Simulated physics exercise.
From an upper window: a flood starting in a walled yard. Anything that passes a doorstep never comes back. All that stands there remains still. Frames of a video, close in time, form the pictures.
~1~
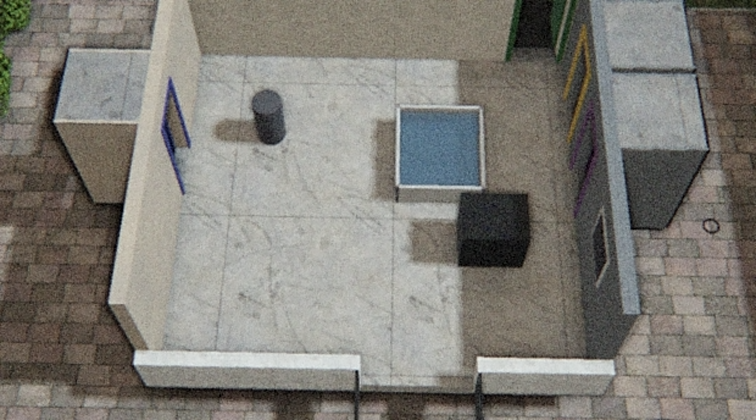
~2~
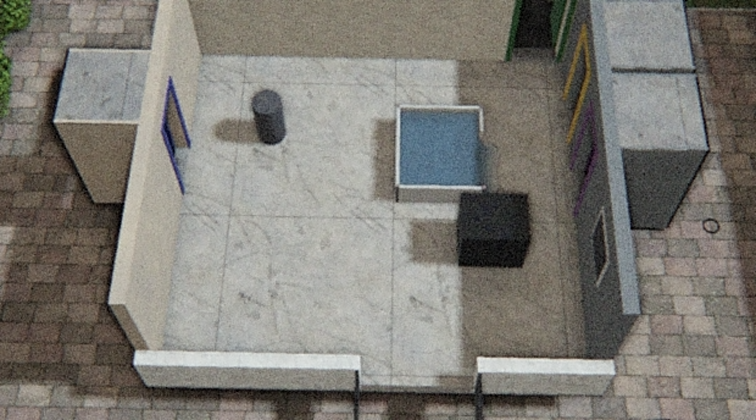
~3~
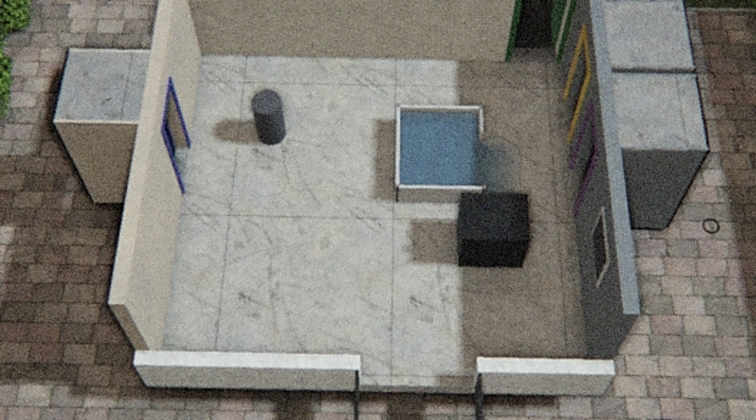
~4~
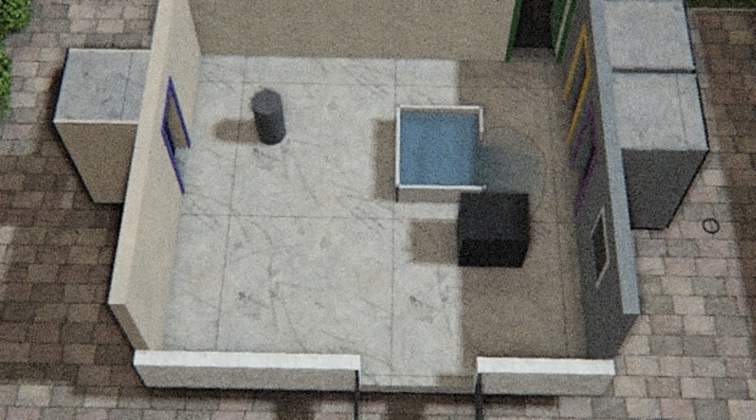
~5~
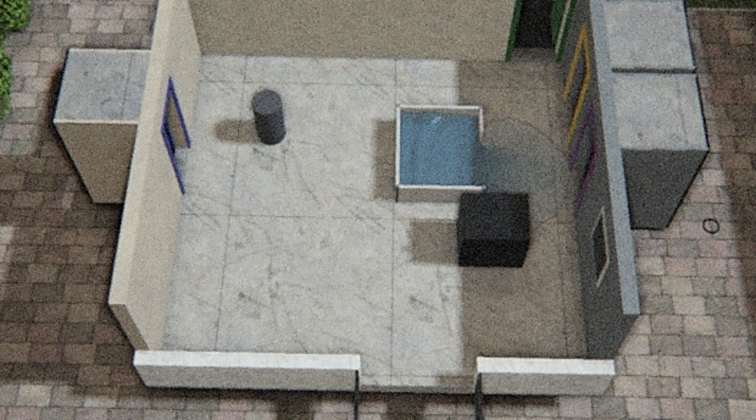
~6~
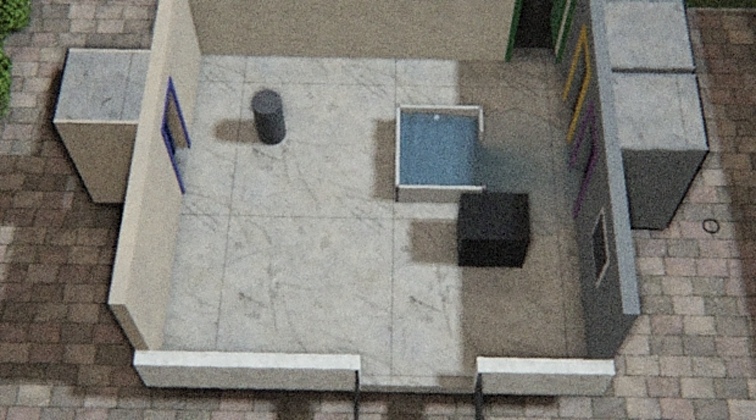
In a walled yard seen from above, water sat still in a square tank, then poured out through a gap on its right side and spread across the brown floor behind a black block.
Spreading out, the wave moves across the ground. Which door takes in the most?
The purple door.
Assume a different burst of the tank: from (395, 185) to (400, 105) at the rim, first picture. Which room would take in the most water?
It's the door marked blue.
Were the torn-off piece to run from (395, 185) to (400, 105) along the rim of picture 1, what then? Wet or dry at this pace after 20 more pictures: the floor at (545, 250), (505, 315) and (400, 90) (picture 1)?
Taking them in the order you gave, I'd call them spared, spared and spared.
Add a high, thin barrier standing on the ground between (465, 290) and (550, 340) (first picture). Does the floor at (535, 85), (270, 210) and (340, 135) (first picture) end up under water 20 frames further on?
Taking the points in order, they are swamped, spared and spared.
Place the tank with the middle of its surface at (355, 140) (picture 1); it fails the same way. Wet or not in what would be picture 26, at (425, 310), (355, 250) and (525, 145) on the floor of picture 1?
Result, in order: Affected; unaffected; affected.
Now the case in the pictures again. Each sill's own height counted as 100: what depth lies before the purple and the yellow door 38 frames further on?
Depth ratios, approx.: 140 and 40 percent.
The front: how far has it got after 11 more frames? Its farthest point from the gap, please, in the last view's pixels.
Somewhere near (585, 355).
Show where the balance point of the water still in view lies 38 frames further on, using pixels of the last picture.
At about (493, 196).
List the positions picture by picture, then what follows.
Still water in the tank at (440, 148), in the first picture.
The front is at (489, 145), out from the gap at (480, 169), in the second picture.
The front is at (515, 151), out from the gap at (479, 170), in the third picture.
Water pours out at (479, 170) and has run to (540, 160), in the fourth picture.
Water pours out at (479, 170) and has run to (563, 163), in the fifth picture.
Water pours out at (479, 170) and has run to (567, 139), in the sixth picture.
A moment on, water covers 10 % of the floor; yellow door wet at the sill, nothing in, purple door some in, green door not reached, blue door not reached.
Next, water covers 15 % of the floor; yellow door a trickle in, purple door a lot in, green door wet at the sill, nothing in, blue door not reached.
Then, water covers 25 % of the floor; yellow door a trickle in, purple door a lot in, green door a trickle in, blue door not reached.
Later, water covers 40 % of the floor; yellow door a trickle in, purple door a lot in, green door a trickle in, blue door not reached.
In the end, water covers 60 % of the floor; yellow door a trickle in, purple door a lot in, green door a trickle in, blue door not reached; the purple door has let in the most.
